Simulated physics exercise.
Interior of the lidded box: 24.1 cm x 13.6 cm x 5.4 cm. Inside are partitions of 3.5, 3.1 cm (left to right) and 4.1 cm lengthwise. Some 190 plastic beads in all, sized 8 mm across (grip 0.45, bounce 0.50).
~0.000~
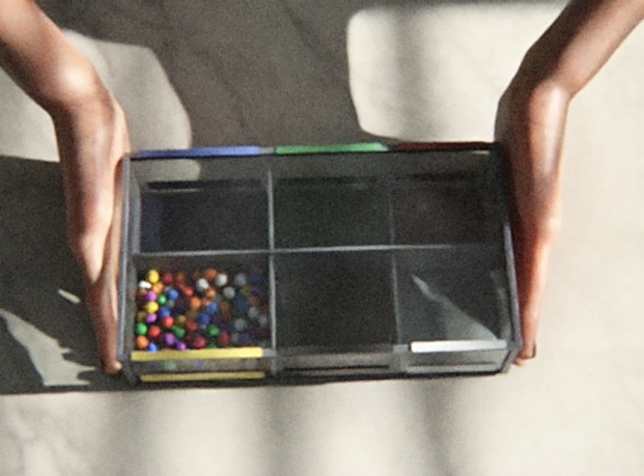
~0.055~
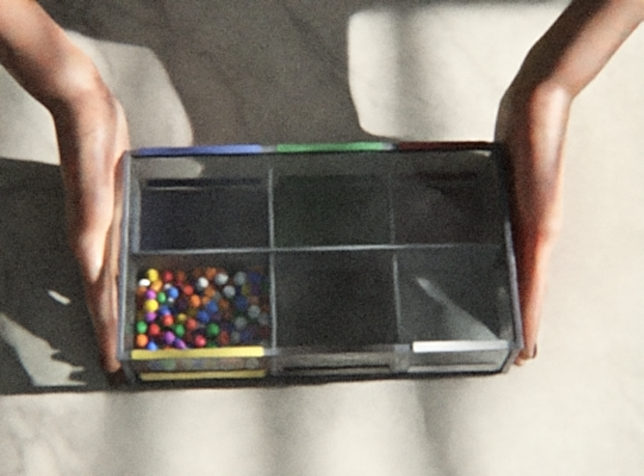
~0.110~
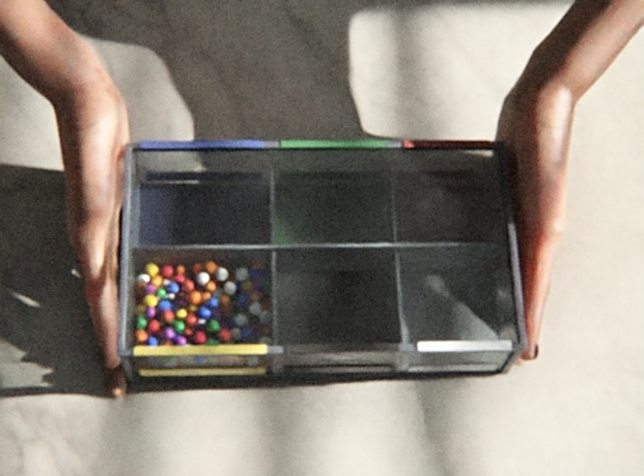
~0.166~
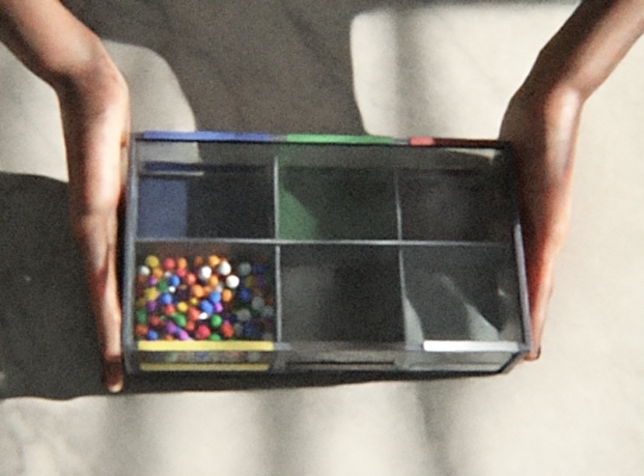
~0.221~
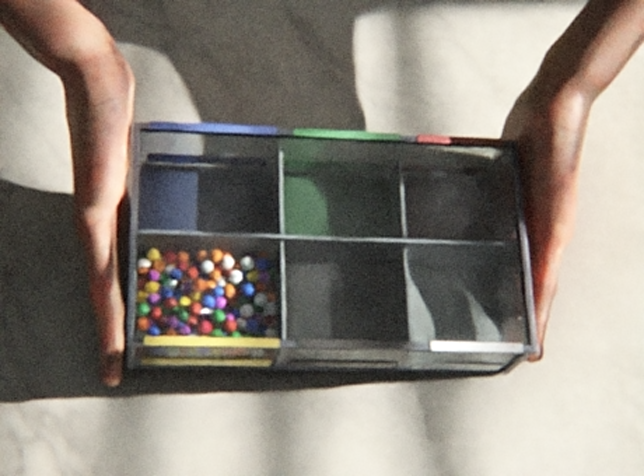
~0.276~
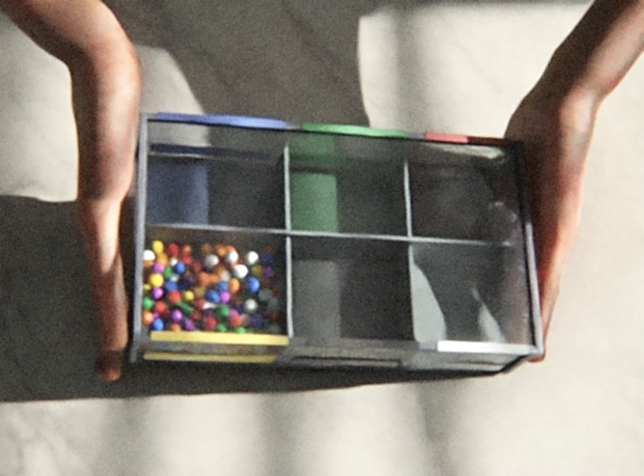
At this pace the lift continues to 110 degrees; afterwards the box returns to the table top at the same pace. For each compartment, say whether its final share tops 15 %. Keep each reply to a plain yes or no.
Here goes: Red compartment no; blue compartment no; green compartment no; yellow compartment yes; white compartment yes; black compartment no.
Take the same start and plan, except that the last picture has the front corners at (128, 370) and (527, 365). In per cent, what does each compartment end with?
Result - red: 0 %; blue: 0 %; green: 0 %; yellow: 90 %; white: 10 %; black: 5 %.
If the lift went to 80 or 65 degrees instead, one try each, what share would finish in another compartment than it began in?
35 % and 15 %.
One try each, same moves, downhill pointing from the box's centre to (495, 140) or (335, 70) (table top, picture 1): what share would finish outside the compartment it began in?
Near 55 and 40 percent, in that order.
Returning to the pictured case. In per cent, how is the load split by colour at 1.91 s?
Red 0, blue 0, green 0, yellow 55, white 40, black 5.
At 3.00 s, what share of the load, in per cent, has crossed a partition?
I'd say around 65 per cent.
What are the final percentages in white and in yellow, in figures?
White: 65; yellow: 35.
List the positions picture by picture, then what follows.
In the first frame, box tilt 0 degrees, front corners at (123, 355) and (514, 343); yellow 100 %.
In the second frame, box tilt 1 degrees, front corners at (123, 354) and (516, 343).
In the third frame, box tilt 3 degrees, front corners at (125, 350) and (519, 344), lowest corner right front.
In the fourth frame, box tilt 6 degrees, front corners at (128, 344) and (524, 345), lowest corner right front.
In the fifth frame, box tilt 10 degrees, front corners at (134, 339) and (530, 346), lowest corner right front.
In the sixth frame, box tilt 13 degrees, front corners at (140, 333) and (535, 348), lowest corner right front; yellow 100 %. The box's pace is about 60 degrees a second.
Then, at 1.91 s, tilt 110 degrees; yellow 55 %, white 40 %, black 5 %.
After 3.00 s, tilt 51 degrees; yellow 35 %, white 65 %.
Then, at 4.06 s, tilt 0 degrees; yellow 35 %, white 65 %.
At rest (4.7 s), red 0 %, blue 0 %, green 0 %, yellow 35 %, white 65 %, black 0 %.
